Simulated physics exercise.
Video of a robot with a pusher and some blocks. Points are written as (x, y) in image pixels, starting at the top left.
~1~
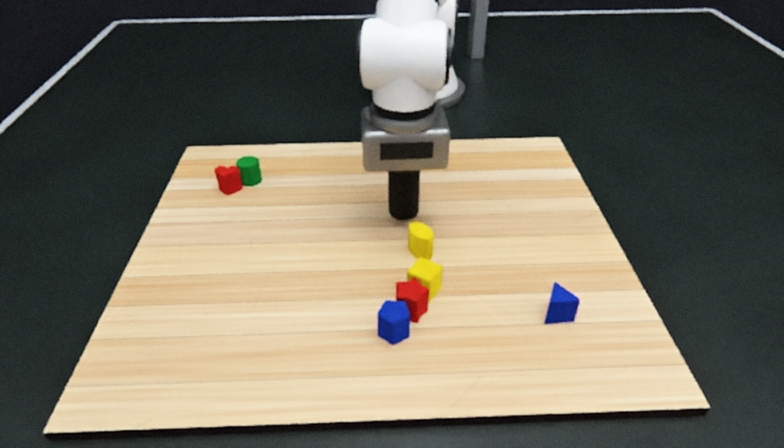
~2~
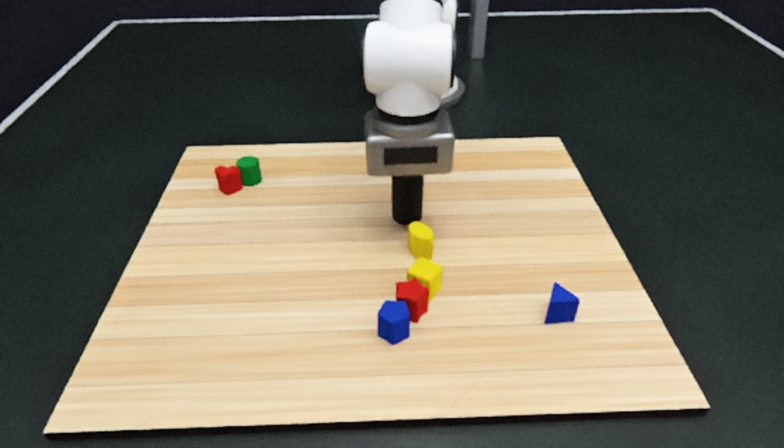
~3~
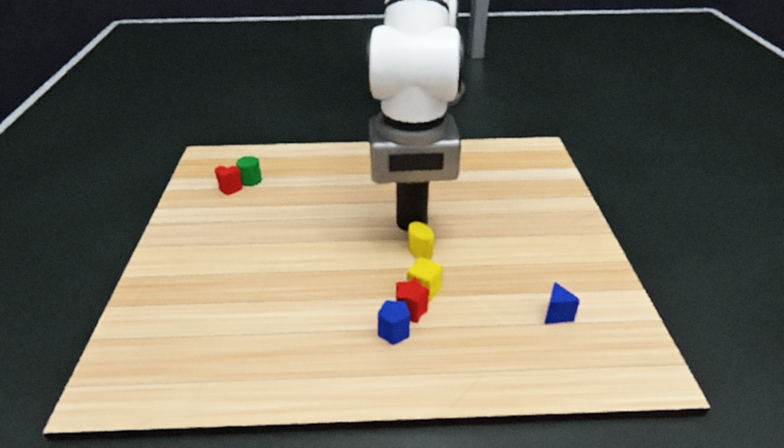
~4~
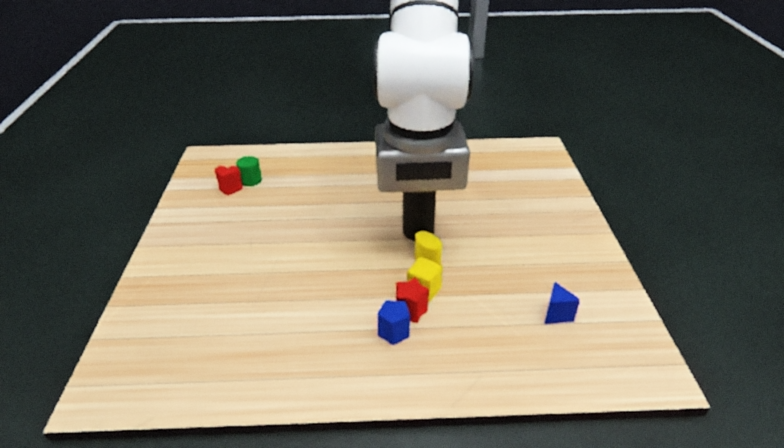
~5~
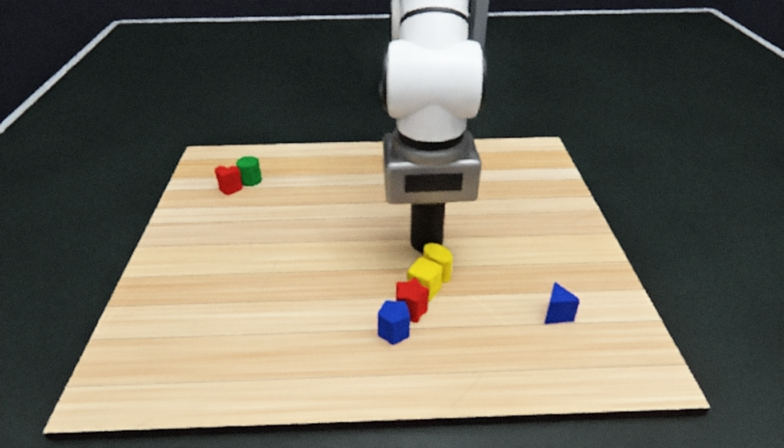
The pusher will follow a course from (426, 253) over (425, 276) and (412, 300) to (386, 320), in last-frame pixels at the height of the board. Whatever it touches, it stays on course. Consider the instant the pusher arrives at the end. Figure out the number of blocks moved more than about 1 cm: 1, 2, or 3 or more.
This push will displace three or more blocks.
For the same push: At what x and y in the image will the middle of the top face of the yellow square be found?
The centre of its top will be at (435, 298).
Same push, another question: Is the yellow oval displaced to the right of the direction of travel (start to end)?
I'd say no.
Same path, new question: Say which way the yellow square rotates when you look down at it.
Rotation: Clockwise.
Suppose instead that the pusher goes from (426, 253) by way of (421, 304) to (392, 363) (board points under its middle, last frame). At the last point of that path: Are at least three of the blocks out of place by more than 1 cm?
Yes, I think so.
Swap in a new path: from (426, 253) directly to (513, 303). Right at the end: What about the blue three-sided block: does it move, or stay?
At the moment the path ends, the blue three-sided block still stands where it did.
The first path, step by step. One third of the way, pusher at (425, 268); blue pentagon at (391, 313); red star-shaped block at (406, 294); yellow square at (426, 279), turned 35° clockwise; yellow oval at (453, 268), turned 55° anticlockwise.
Two thirds of the way, pusher at (411, 291); blue pentagon at (385, 319), turned 15° anticlockwise; red star-shaped block at (403, 301), turned 30° clockwise; yellow square at (435, 296), turned 30° clockwise; yellow oval at (455, 269), turned 70° anticlockwise.
At the end, pusher at (386, 311); blue pentagon at (372, 341), turned 20° clockwise; red star-shaped block at (394, 322); yellow square at (435, 298), turned 20° clockwise; yellow oval at (455, 269), turned 70° anticlockwise.
